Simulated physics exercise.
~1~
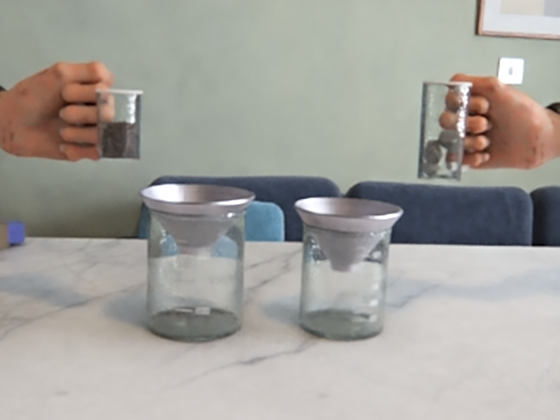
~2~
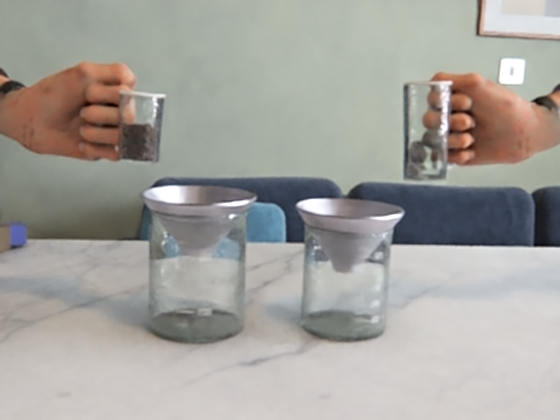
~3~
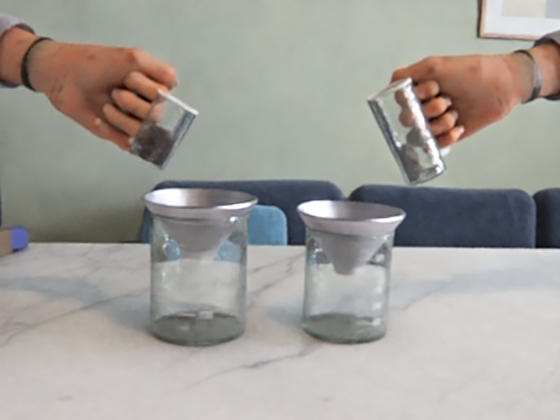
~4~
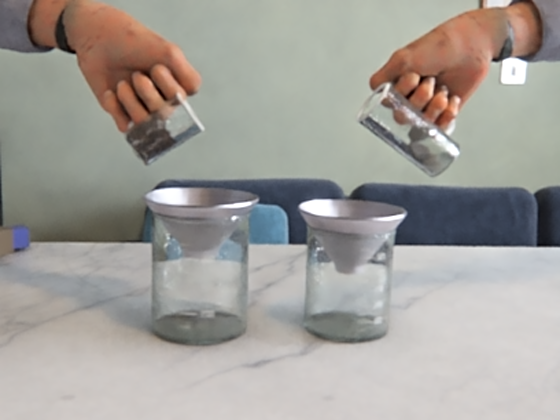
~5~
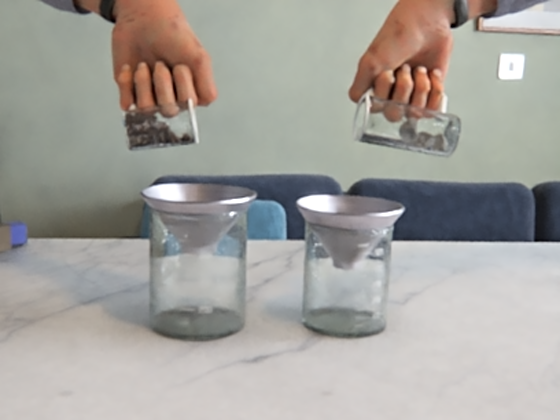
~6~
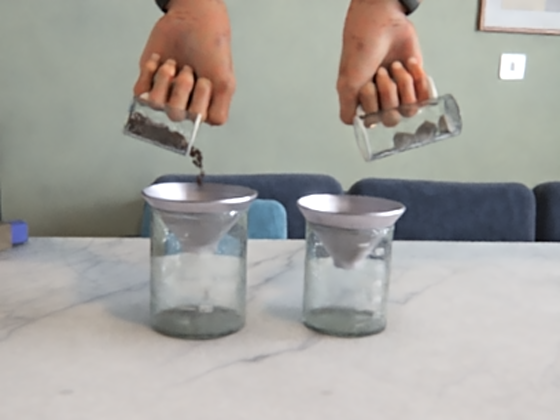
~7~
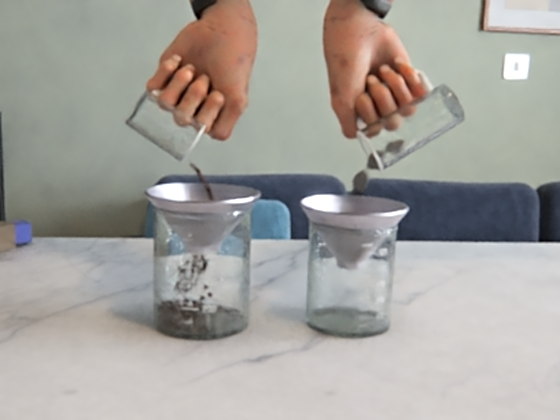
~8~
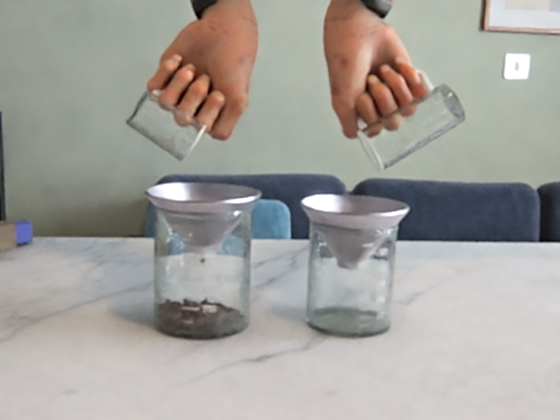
Two hands hold small clear cups above a pair of grey funnels set in glass jars on a white marbled table, seen from the front by a slightly swaying camera. Blue chairs and a green wall stand behind. The left cup holds small dark bits, the right one larger grey lumps. The hands move inward and tip both cups over. The dark bits pour first, running through the left funnel and scattering into its jar, while the lumps drop into the right funnel. Finally, the dark bits lie in the left jar, but the lumps stay stuck in the right funnel, with none in the jar below.
